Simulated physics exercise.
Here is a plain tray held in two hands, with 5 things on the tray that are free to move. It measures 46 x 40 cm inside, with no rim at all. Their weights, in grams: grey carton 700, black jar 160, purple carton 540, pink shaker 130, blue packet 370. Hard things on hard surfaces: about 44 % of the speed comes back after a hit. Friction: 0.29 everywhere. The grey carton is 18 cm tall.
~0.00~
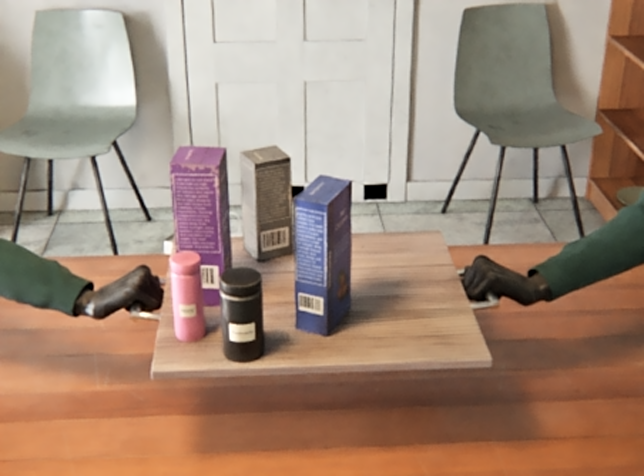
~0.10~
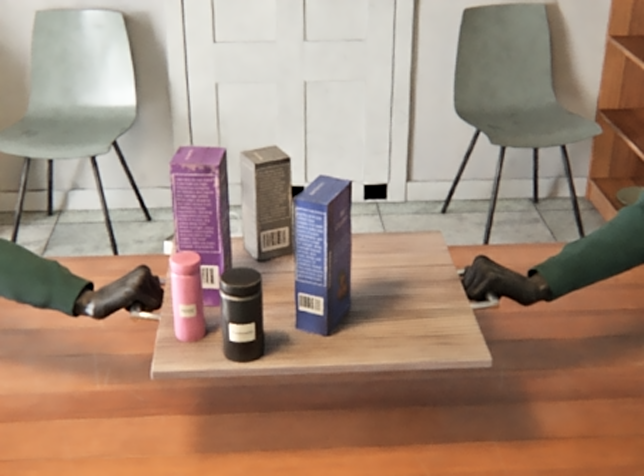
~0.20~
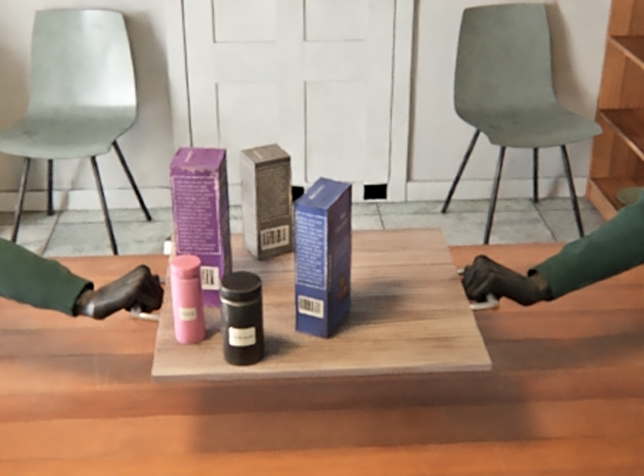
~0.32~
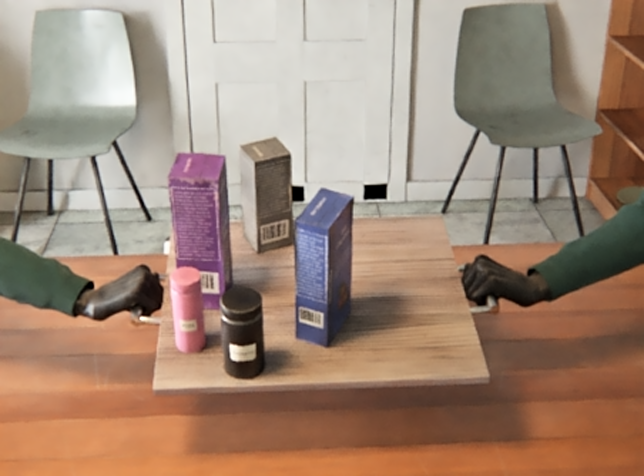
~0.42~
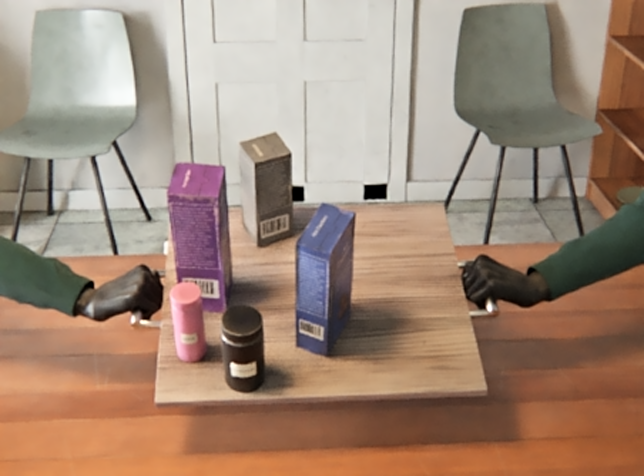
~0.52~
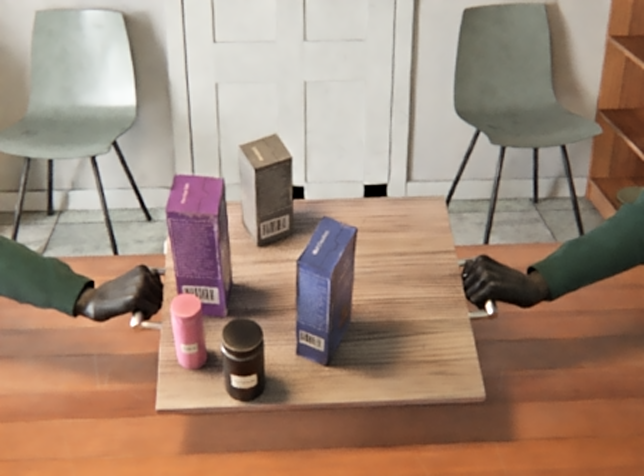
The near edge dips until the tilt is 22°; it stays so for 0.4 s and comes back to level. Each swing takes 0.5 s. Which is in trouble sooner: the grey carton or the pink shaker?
The latter of the two, the pink shaker.
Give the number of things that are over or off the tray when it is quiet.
5 of them.
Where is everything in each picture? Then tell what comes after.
In the first frame, tray level; grey carton (267, 204); pink shaker (188, 297).
In the second frame, tray level; blue packet (323, 256); black jar (242, 315).
In the third frame, tray tilted 2°, near edge down; purple carton (203, 229); blue packet (324, 259).
In the fourth frame, tray tilted 9°, near edge down; black jar (243, 333); purple carton (202, 233).
In the fifth frame, tray tilted 16°, near edge down; blue packet (325, 282); black jar (243, 349).
In the sixth frame, tray tilted 21°, near edge down; grey carton (266, 192); pink shaker (189, 332).
By 1.12 s, tray tilted 19°, near edge down; black jar, purple carton, pink shaker and blue packet now off the tray; grey carton 32 cm from its spot near (269, 347).
By 1.52 s, tray level; grey carton now off the tray.
When it is over (2.0 s), off the tray, grey carton, black jar, purple carton, pink shaker and blue packet. Grey carton went at 1.16 s; pink shaker went at 0.80 s.
